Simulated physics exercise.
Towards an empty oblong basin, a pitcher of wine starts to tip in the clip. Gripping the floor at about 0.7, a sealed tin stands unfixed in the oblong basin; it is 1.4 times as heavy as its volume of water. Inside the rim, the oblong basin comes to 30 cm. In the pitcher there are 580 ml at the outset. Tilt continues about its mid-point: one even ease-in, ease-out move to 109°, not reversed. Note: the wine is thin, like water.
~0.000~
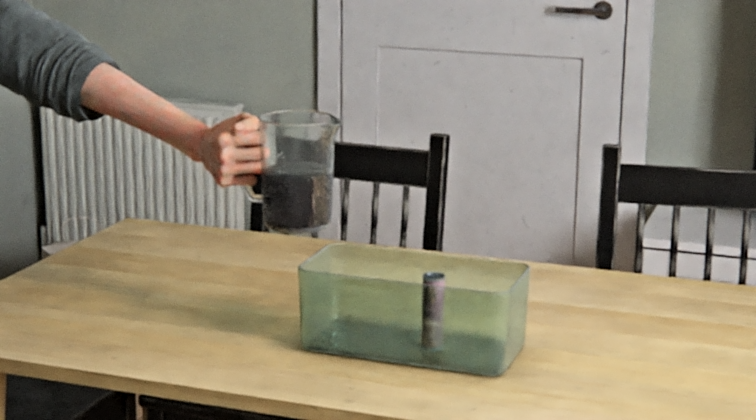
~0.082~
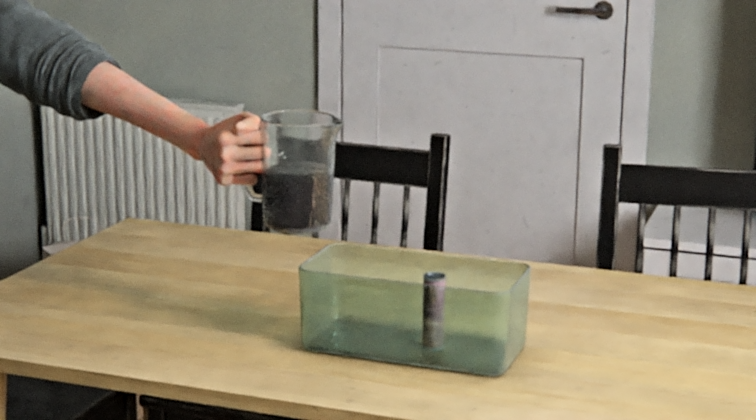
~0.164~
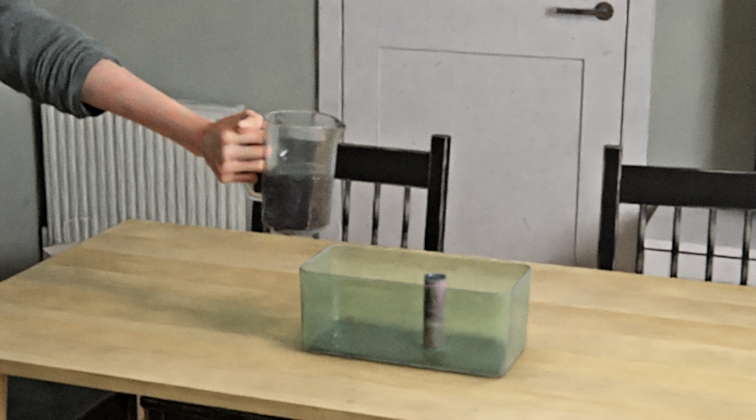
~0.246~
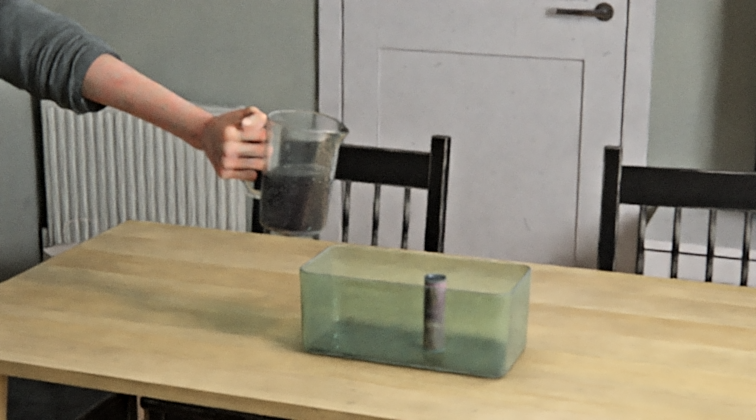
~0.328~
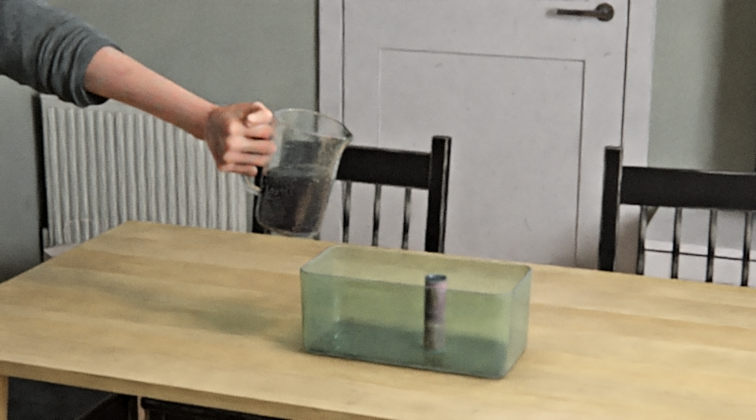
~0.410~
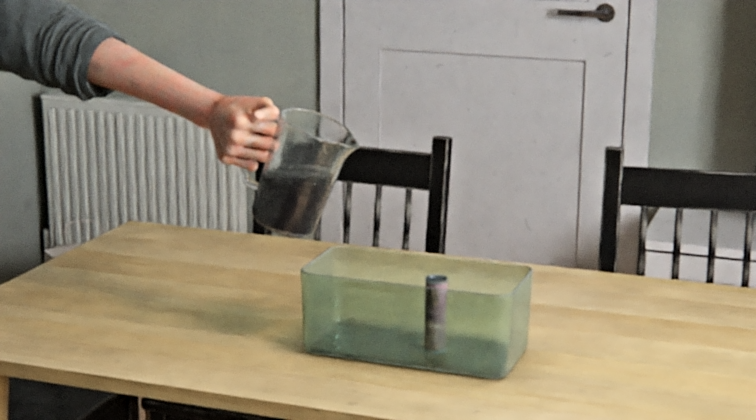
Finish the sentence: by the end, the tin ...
By the end, the tin is still upright.
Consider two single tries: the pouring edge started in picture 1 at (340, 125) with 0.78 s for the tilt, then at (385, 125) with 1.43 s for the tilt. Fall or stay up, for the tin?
The tin stays vertical the first time and overturns the second time.
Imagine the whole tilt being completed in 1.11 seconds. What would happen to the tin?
After the tilt, the tin is still standing.
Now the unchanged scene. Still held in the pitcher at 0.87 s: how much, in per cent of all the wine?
Some 98 % of it is still there.
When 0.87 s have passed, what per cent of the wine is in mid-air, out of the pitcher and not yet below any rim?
Some 2 per cent, I reckon.
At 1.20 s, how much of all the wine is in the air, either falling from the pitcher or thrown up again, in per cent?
Estimate: About 16 in a hundred.
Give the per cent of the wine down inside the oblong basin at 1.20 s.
Looks like about 42 % of the whole amount.
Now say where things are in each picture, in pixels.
In the first picture, tilt 0°; pouring edge (341, 123); surface from (268, 166) to (330, 171); the oblong basin's rim runs from (314, 257) to (520, 280); the tin's top is at (434, 279).
In the second picture, tilt 1°; pouring edge (342, 123); surface from (268, 166) to (331, 171).
In the third picture, tilt 4°; pouring edge (345, 127); surface from (270, 168) to (331, 173).
In the fourth picture, tilt 8°; pouring edge (348, 132); surface from (269, 168) to (331, 174).
In the fifth picture, tilt 14°; pouring edge (353, 138); surface from (270, 169) to (333, 175).
In the sixth picture, tilt 21°; pouring edge (358, 147); surface from (269, 170) to (335, 176).
After 0.87 s the tilt is 72° and 98 per cent is still to pour; the tin stands where it began.
After 1.20 s the tilt is 102° and 41 per cent is still to pour; the tin stands where it began.
After 1.55 s the tilt is 109° and 2 per cent is still to pour; the tin stands where it began.
After 1.93 s the tilt is 109° and 0 per cent is still to pour; the tin stands where it began.
In the end the tin stands where it began.
